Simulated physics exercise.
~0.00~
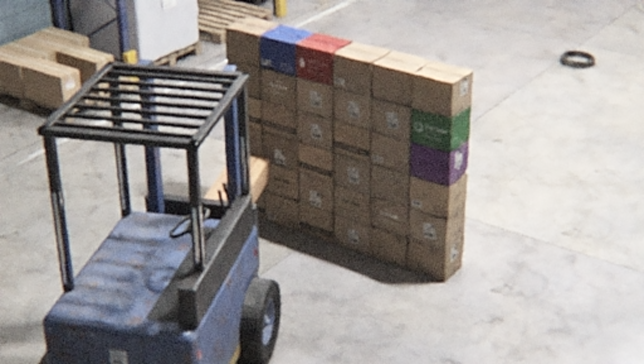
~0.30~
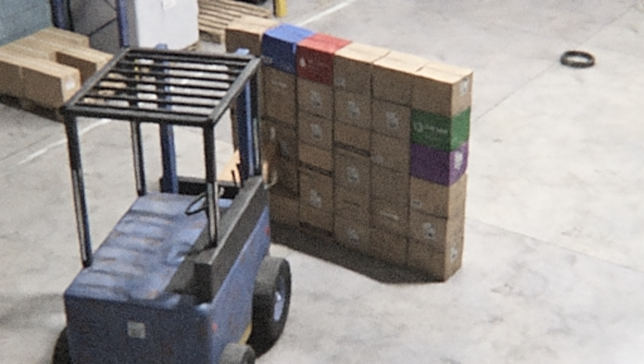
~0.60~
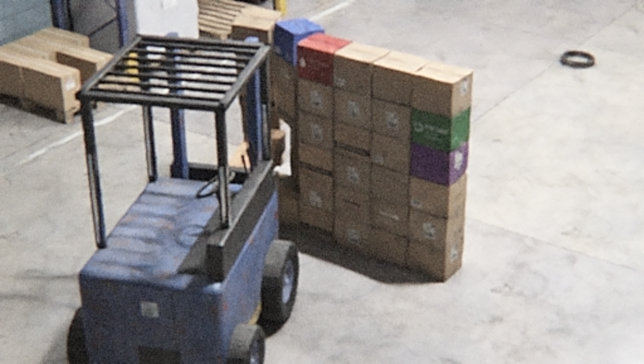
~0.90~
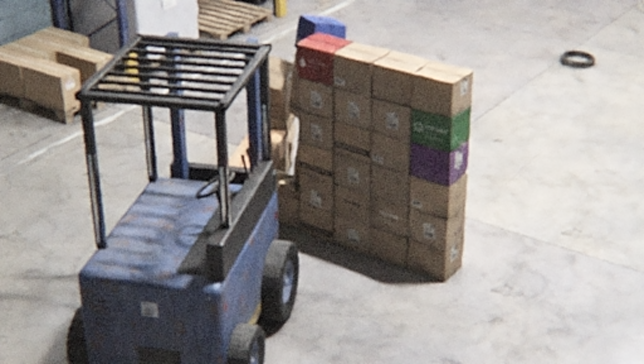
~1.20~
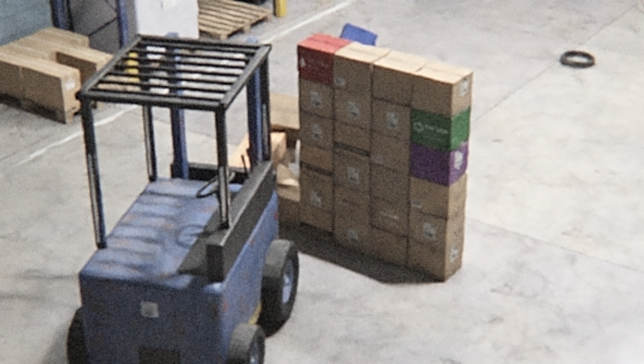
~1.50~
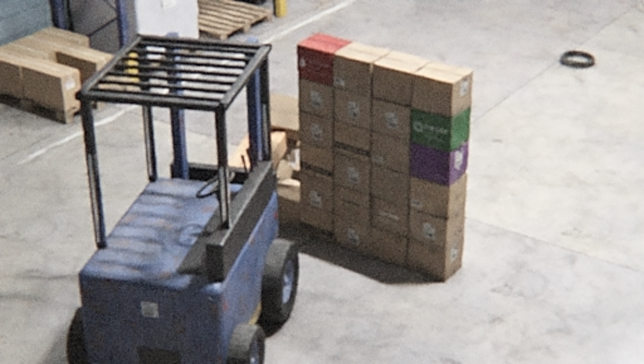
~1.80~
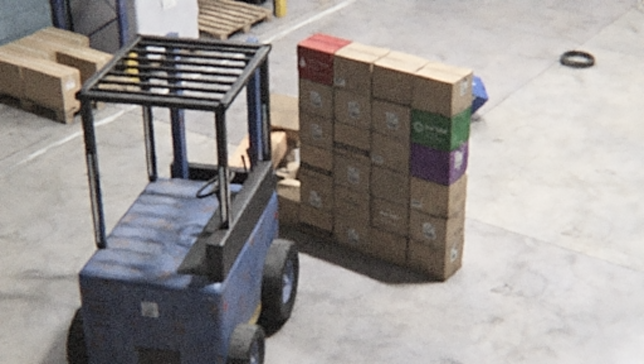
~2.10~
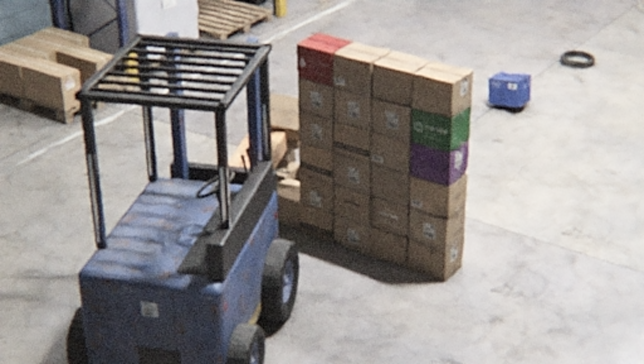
Blue forklift pushing into a wall of cartons and stopping, toppling its left end as a blue carton tumbles onto the floor behind.
